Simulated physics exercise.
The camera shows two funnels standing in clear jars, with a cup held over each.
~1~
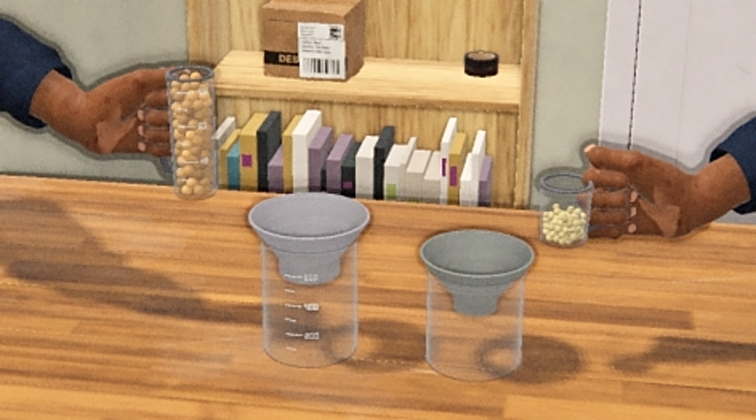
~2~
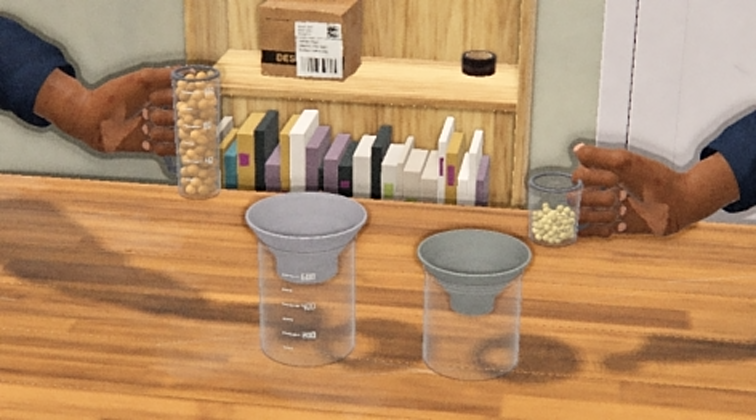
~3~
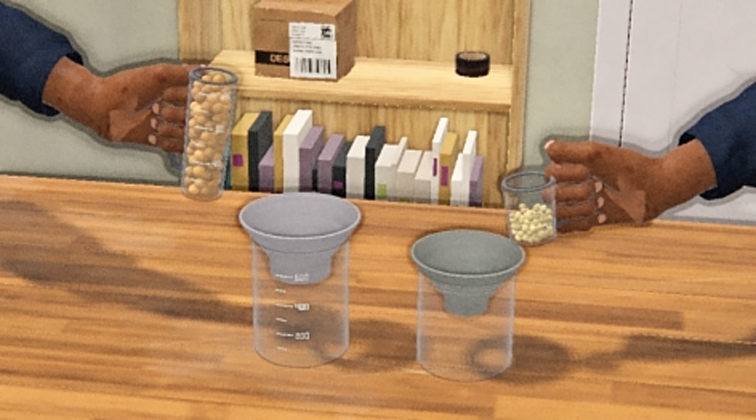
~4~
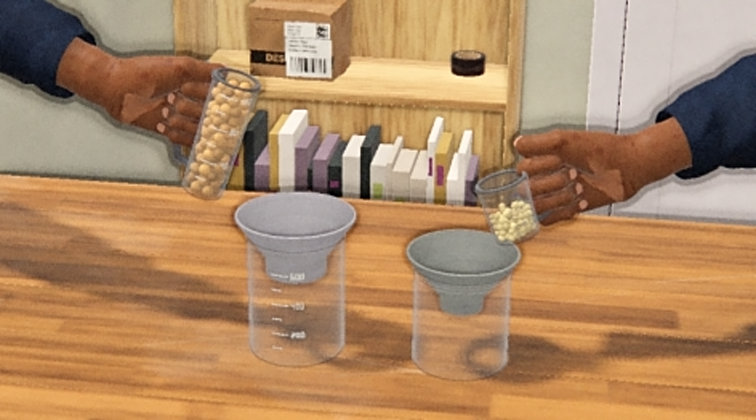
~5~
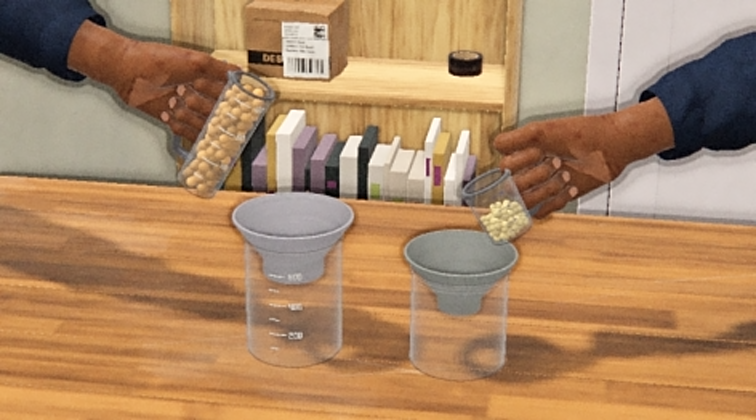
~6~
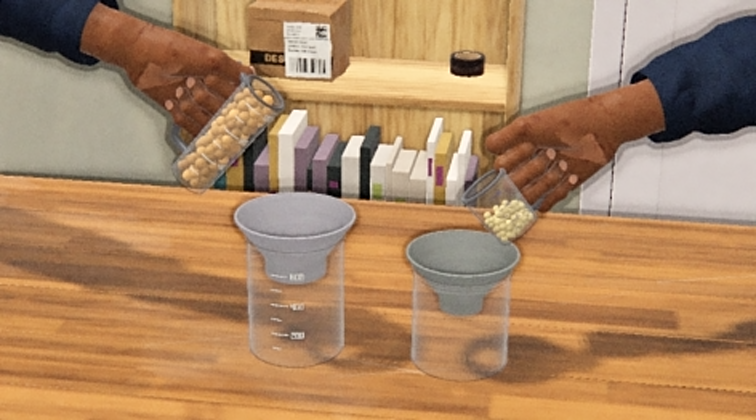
On a wooden counter in front of a low bookshelf, two funnels sit in clear jars while a hand on each side holds a clear cup of round beads or beans, upright at first. The hands shift the cups slightly, the right one moving left toward its funnel, then steadily tilt both.
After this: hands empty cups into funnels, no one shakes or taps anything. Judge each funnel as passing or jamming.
Left funnel: I'd say it empties without a hitch, right funnel: I'd say it empties without a hitch.
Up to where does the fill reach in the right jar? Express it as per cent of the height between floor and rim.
About 10 %.
Then, 0.54 s later than the last frame, left, every one still in the cup; right, every one still in the cup.
Then, 1.01 s later than the last frame, left, the larger part still in the cup, roughly a quarter in or over the funnel, about a tenth down in the jar; right, the larger part still in the cup, about a tenth in or over the funnel, just a few down in the jar.
Then, 1.41 s later than the last frame, left, about a tenth still in the cup, roughly a quarter in or over the funnel, roughly two thirds down in the jar; right, about a tenth in or over the funnel, almost all down in the jar.
When it is over, left, every one down in the jar; right, every one down in the jar.
